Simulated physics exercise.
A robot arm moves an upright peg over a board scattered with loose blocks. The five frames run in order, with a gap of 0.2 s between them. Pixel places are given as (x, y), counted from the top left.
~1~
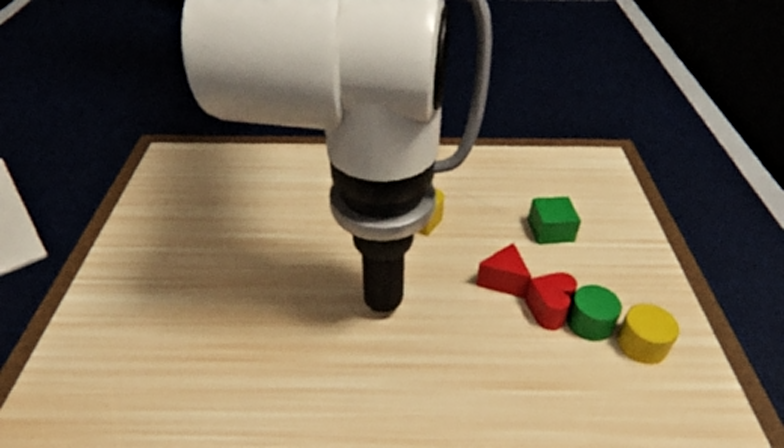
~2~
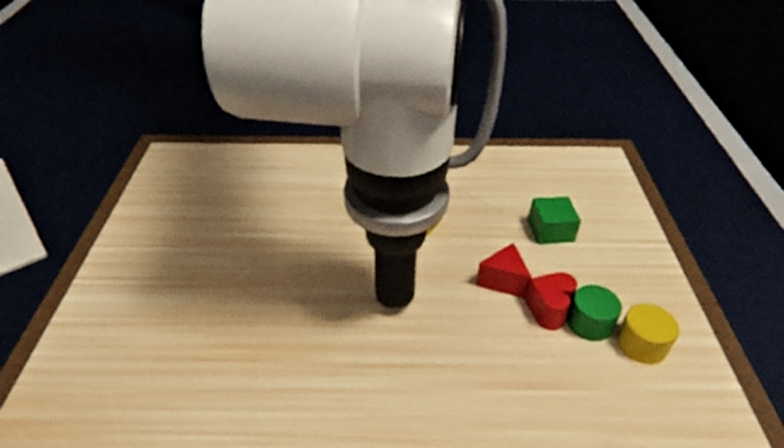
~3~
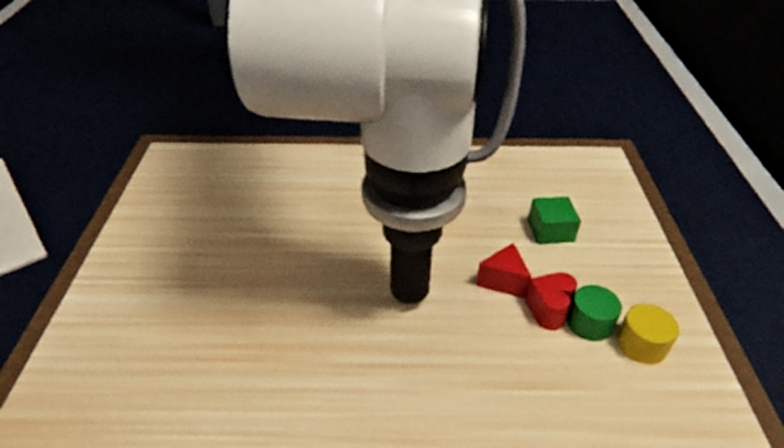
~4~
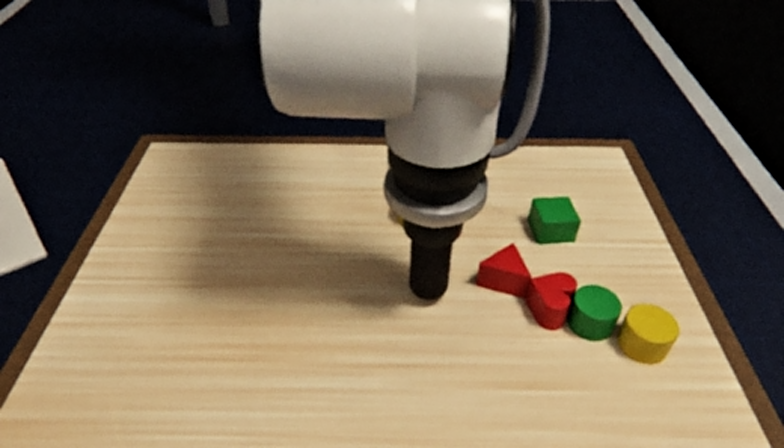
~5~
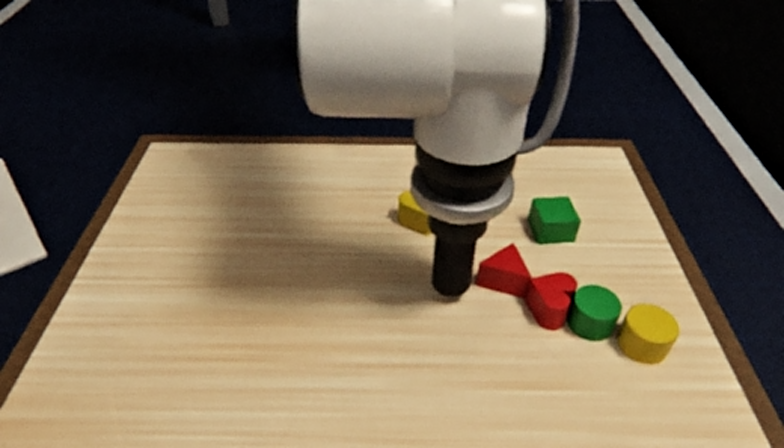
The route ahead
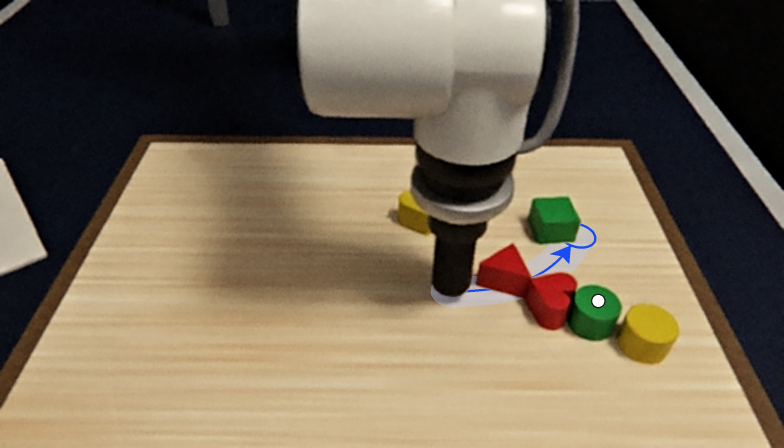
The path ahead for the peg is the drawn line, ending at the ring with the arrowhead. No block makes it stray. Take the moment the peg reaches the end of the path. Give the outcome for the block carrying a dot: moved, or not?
The block stays on its spot.
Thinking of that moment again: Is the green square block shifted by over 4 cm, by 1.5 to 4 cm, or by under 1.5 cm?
It travels between 1.5 and 4 cm.
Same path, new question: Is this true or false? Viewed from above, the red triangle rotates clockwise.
Answer: True.
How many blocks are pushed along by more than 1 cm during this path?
That makes 2 blocks.
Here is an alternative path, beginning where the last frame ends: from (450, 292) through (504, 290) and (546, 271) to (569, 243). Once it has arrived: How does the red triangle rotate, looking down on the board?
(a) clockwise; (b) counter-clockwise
Option a.
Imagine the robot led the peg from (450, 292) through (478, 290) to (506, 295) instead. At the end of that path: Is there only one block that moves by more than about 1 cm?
In short: Yes.
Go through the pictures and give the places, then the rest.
In the first picture, tip of the peg (384, 299), middles of tops, red triangle (508, 260), green square block (556, 209), green cylinder (598, 301).
In the second picture, peg (395, 295), nothing pushed.
In the third picture, peg (410, 290), nothing pushed.
In the fourth picture, peg (429, 287), nothing pushed.
In the fifth picture, peg (451, 284), red triangle (508, 260), green square block (556, 209), green cylinder (598, 301).
The line goes from (450, 292) by way of (507, 286) and (552, 265) to (577, 235); the dot is on the green cylinder.
The first path, step by step. One third of the way, peg (510, 278); red triangle (555, 251).
Two thirds of the way, peg (556, 256); red triangle (604, 240), turned 20° clockwise.
At the end, peg (580, 227); red triangle (616, 233), turned 90° clockwise; green square block (556, 192), turned 40° anticlockwise; green cylinder unmoved.
